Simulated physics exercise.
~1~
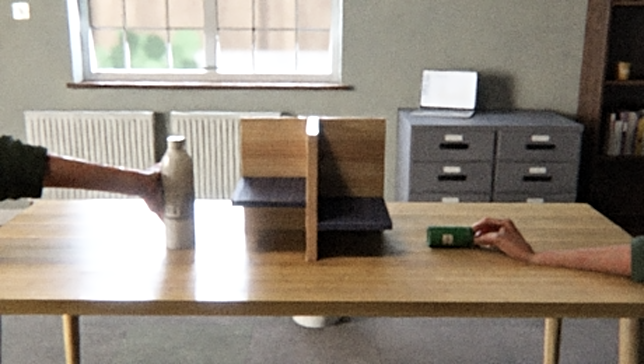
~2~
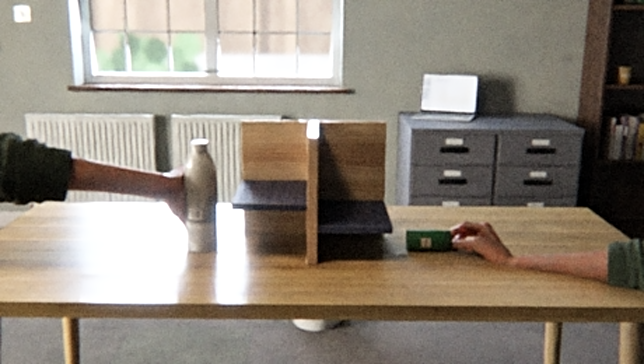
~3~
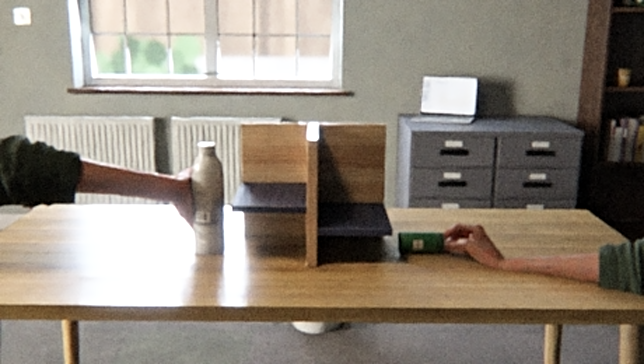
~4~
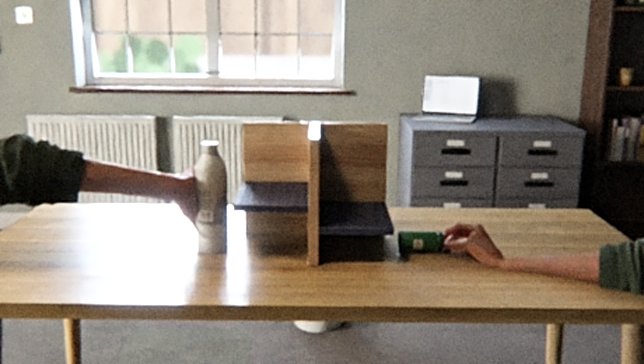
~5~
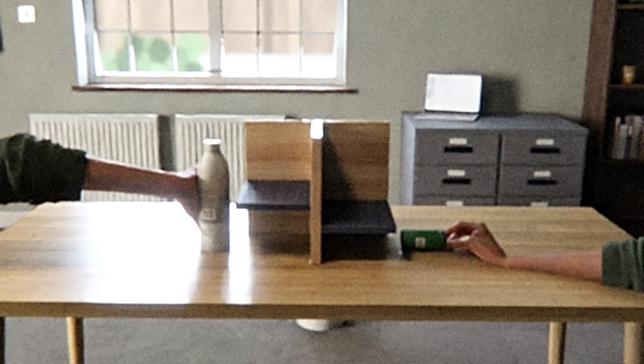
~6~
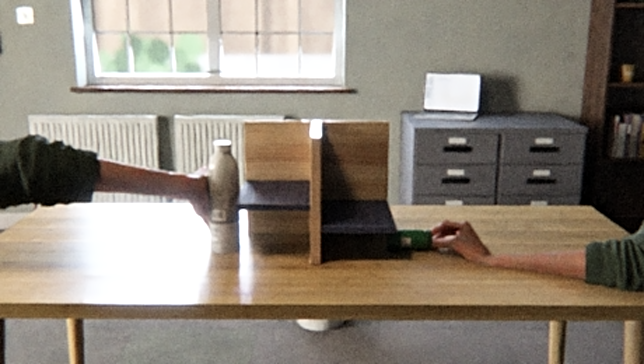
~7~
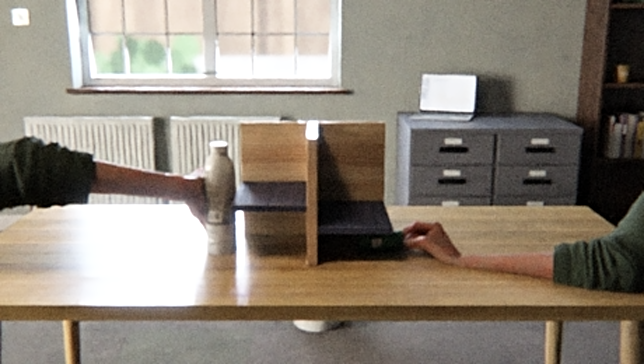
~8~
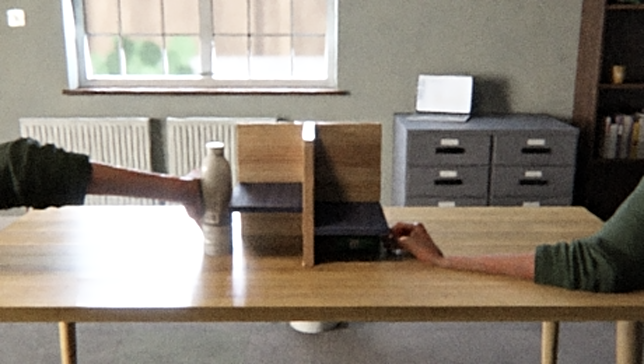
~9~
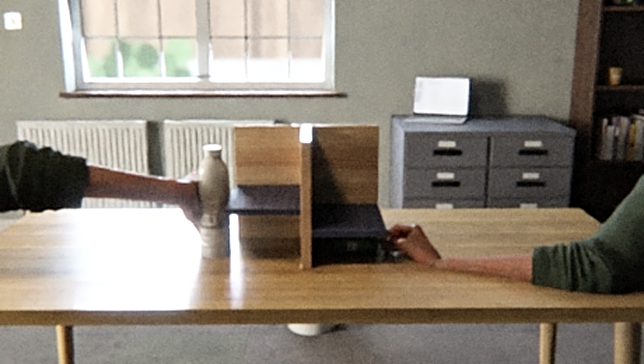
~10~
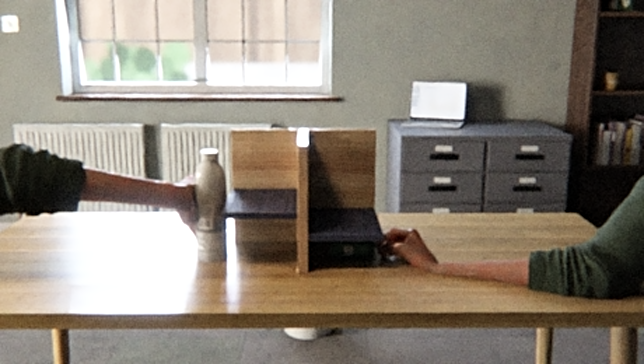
In a room with a bright window, radiators and grey drawers, a slightly swaying view faces a wooden table from the front. A low wooden rack with dark shelves on either side of a central divider stands in the middle. From the left, a hand slides an upright whitish bottle toward it, while a hand from the right pushes a green cylinder lying on its side. The bottle reaches the left shelf and stops, too tall to pass beneath. The green cylinder slips under the right shelf, and both hands remain beside the rack at the end.
